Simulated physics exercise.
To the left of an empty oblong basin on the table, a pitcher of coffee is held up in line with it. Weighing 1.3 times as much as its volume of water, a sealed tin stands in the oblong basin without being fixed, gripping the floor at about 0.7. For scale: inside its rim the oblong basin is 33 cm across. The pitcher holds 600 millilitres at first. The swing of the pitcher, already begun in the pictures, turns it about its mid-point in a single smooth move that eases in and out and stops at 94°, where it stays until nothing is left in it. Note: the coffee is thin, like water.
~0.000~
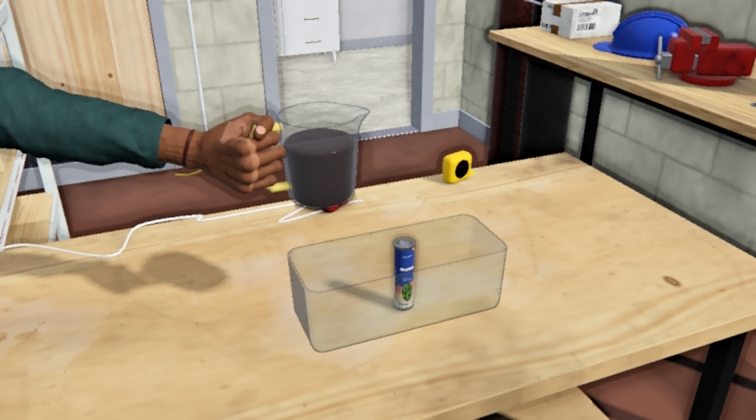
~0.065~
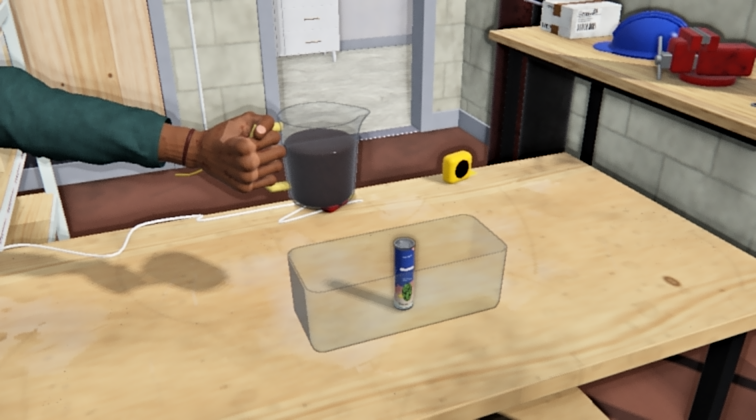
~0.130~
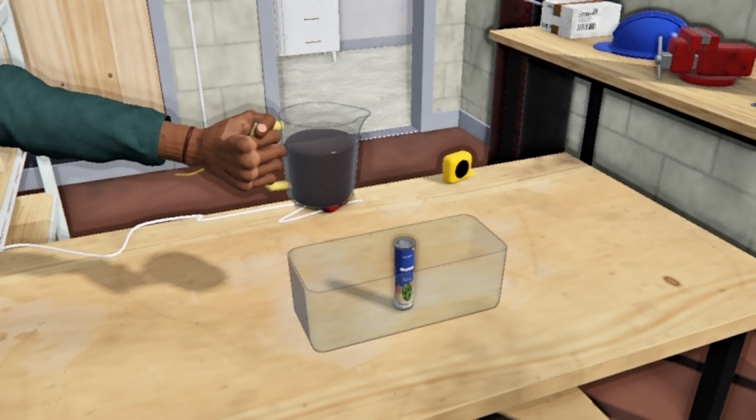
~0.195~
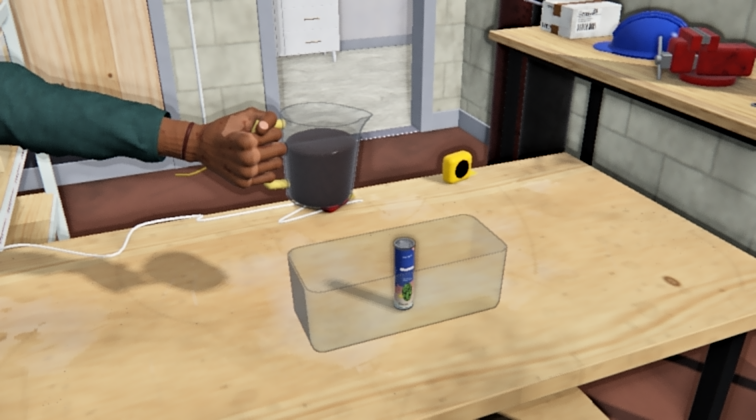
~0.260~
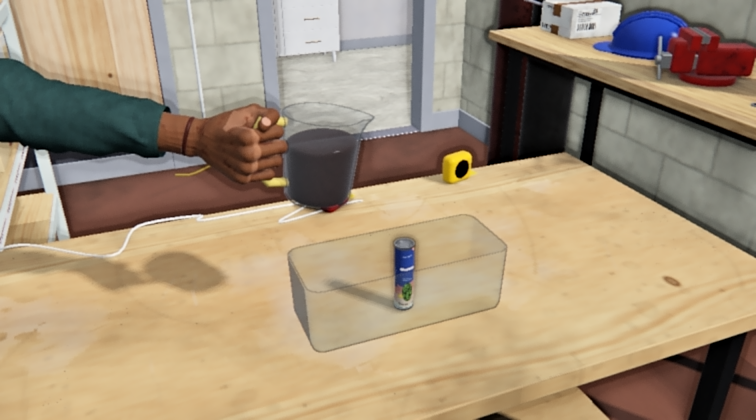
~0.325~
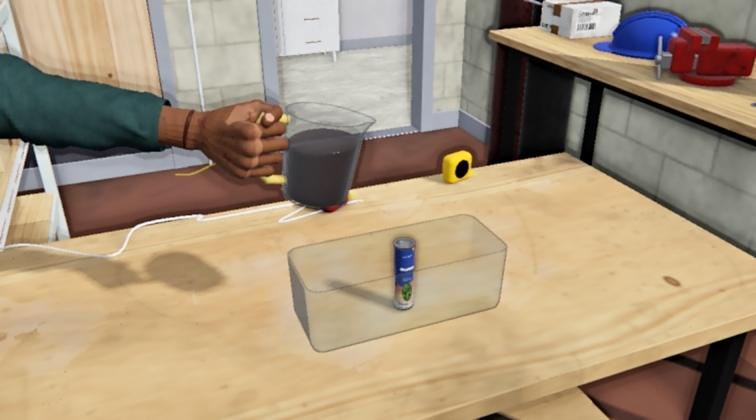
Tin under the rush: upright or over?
It stays on its base.
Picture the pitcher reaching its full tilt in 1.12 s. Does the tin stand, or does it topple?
In that case the tin stays vertical.
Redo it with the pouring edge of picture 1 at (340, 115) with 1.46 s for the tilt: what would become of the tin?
Result: Tin tipped over.
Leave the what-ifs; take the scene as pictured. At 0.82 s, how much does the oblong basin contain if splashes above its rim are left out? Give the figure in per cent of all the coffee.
Fraction in basin: Approx. 0%.
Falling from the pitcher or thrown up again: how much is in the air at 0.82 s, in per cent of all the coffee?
Roughly 7 %.
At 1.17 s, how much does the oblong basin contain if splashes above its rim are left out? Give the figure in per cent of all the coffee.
Around 30 per cent of the whole.
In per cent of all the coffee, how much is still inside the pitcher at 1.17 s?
46 in a hundred, give or take.
Then, 0.82 s in, the tilt is 56° and 93 per cent is still to pour; the tin stands where it began.
Then, 1.17 s in, the tilt is 85° and 45 per cent is still to pour; the tin stands where it began.
Then, 1.55 s in, the tilt is 94° and 8 per cent is still to pour; the tin stands where it began.
Then, 1.96 s in, the tilt is 94° and 1 per cent is still to pour; the tin stands where it began.
Finally, the tin stands where it began.
